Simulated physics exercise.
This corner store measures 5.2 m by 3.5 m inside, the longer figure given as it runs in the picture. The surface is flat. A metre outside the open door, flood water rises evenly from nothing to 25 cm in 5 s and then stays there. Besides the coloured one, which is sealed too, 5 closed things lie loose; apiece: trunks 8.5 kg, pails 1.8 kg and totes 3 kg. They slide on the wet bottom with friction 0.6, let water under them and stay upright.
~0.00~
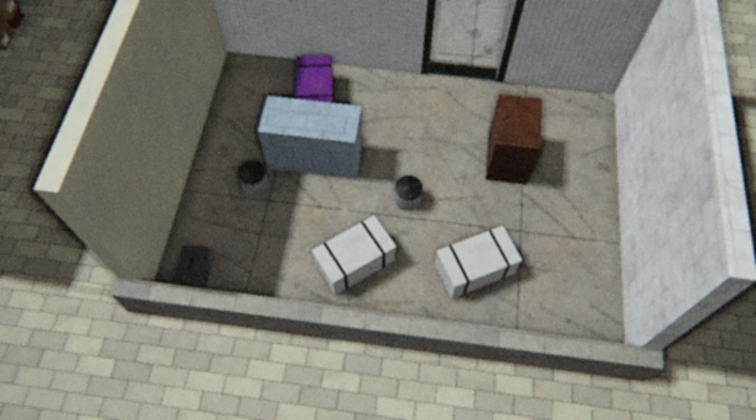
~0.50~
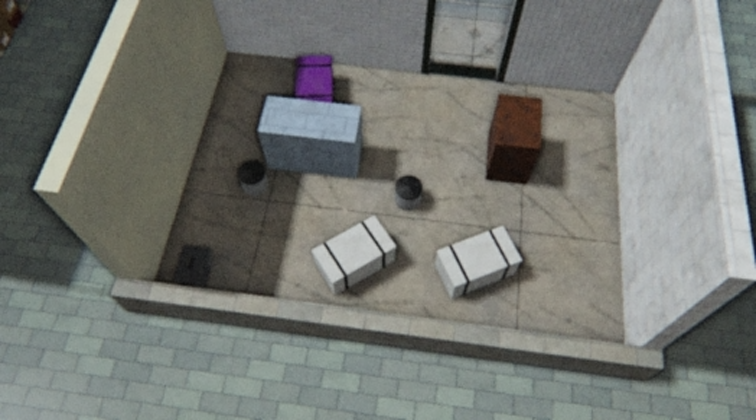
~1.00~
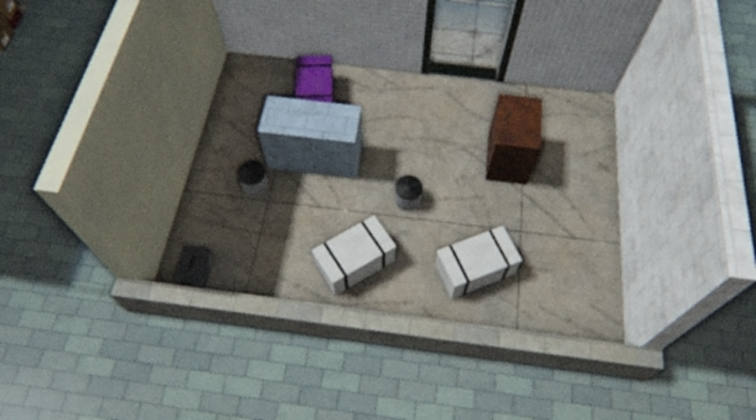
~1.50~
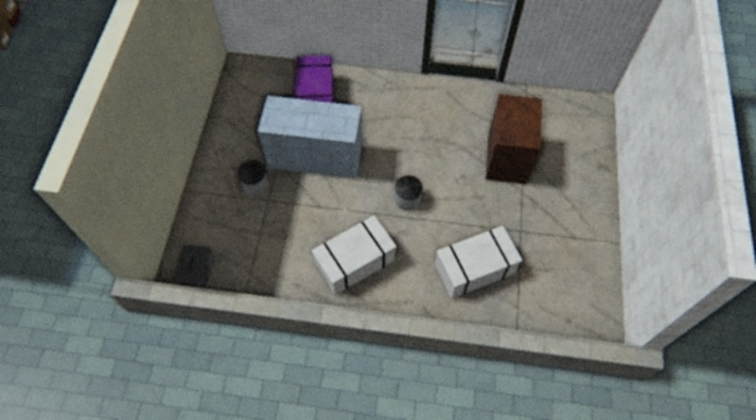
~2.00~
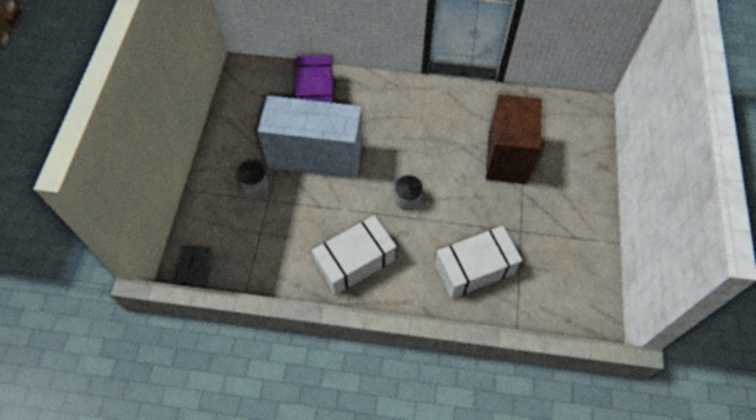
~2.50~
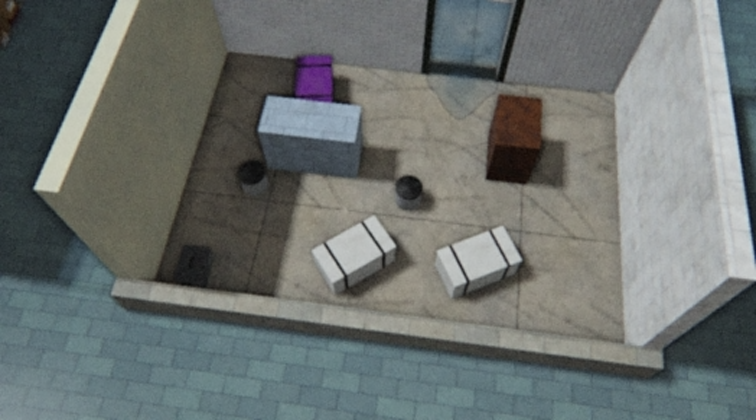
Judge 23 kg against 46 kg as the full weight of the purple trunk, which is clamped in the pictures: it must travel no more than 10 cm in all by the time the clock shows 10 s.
I expect that the smaller load will do.
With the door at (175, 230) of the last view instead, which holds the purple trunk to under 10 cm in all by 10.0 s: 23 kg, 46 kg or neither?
In that case the lower weight is enough.
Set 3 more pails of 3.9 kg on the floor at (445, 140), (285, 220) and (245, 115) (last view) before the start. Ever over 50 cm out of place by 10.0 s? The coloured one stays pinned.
In that order: Past it, under, short of it.
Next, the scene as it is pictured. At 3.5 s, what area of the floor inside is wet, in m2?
Roughly 2.5 m2.
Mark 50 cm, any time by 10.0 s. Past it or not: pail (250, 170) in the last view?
It is under.
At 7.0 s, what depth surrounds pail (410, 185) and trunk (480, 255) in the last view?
About 14 and 5 cm.
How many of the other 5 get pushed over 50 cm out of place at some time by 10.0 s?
That makes 4.
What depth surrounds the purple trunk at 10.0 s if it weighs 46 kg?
Roughly 2 cm.
After 3.5 s the purple trunk would be 0 cm from its start with 23 kg and 0 cm from its start with 46 kg; 0 cm of water round it then.
After 4.5 s the purple trunk would be 0 cm from its start with 23 kg and 0 cm from its start with 46 kg; 0 cm of water round it then.
After 7.0 s the purple trunk would be 0 cm from its start with 23 kg and 0 cm from its start with 46 kg; 2 cm of water round it then.
After 10.0 s the purple trunk would be 0 cm from its start with 23 kg and 0 cm from its start with 46 kg; 2 cm of water round it then.
